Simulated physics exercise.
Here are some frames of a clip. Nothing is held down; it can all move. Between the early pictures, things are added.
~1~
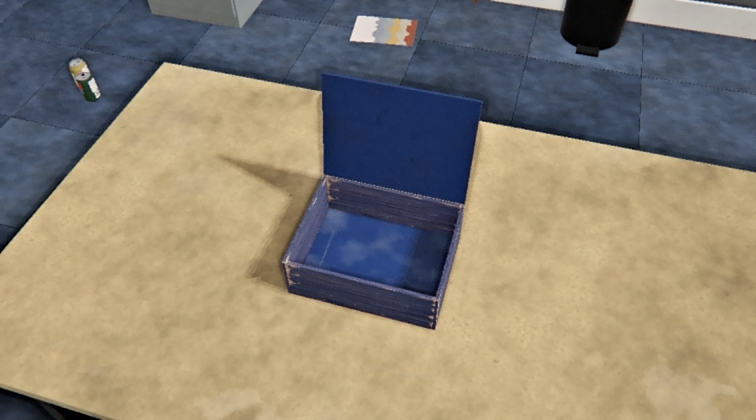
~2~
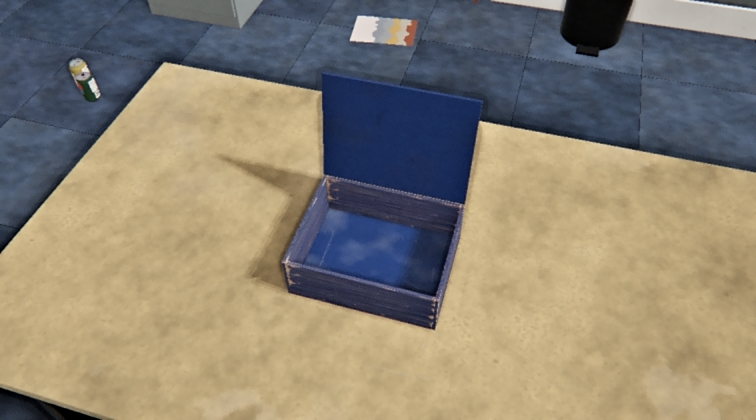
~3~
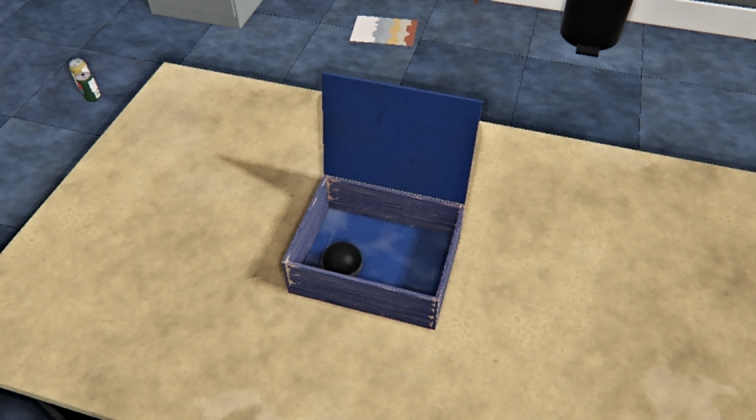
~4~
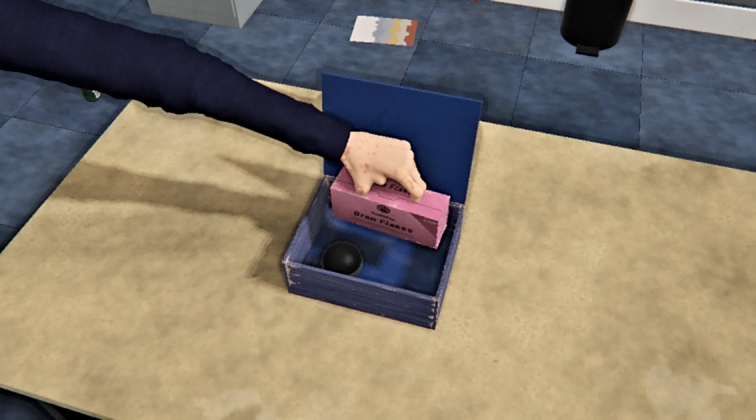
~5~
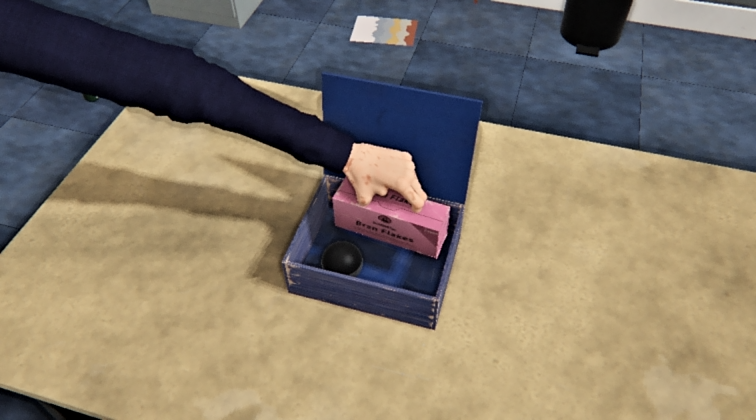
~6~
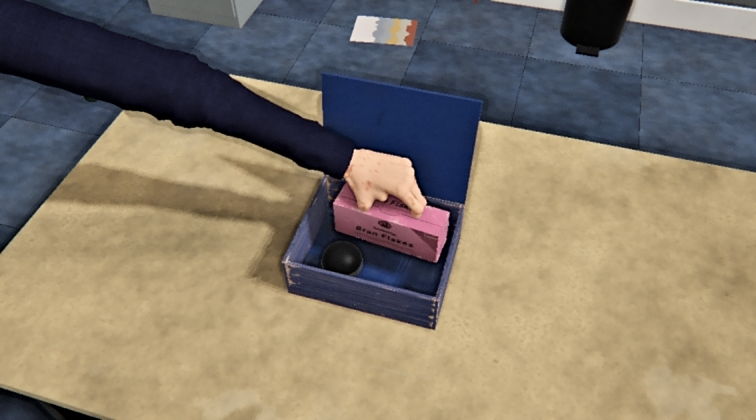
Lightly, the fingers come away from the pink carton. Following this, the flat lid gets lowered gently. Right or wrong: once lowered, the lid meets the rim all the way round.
Right.
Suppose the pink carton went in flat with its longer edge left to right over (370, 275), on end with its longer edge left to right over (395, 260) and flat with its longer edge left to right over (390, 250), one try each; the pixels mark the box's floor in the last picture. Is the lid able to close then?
The first time the lid can't shut, the second time it can't shut, and the third time it goes down fully.
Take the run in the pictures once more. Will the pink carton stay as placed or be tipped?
Simply put, the pink carton remains unturned.
Then, 1.10 s after the last picture, lid starting down; pink carton slid a little near (383, 240); black ball rolled about its own width.
Then, 1.90 s after the last picture, lid 38° above the rim; pink carton slid a little near (383, 240); black ball rolled about its own width.
At rest, lid shut; moved from the start, black ball and pink carton. Seen from the same camera at the end, pink carton near (383, 240).
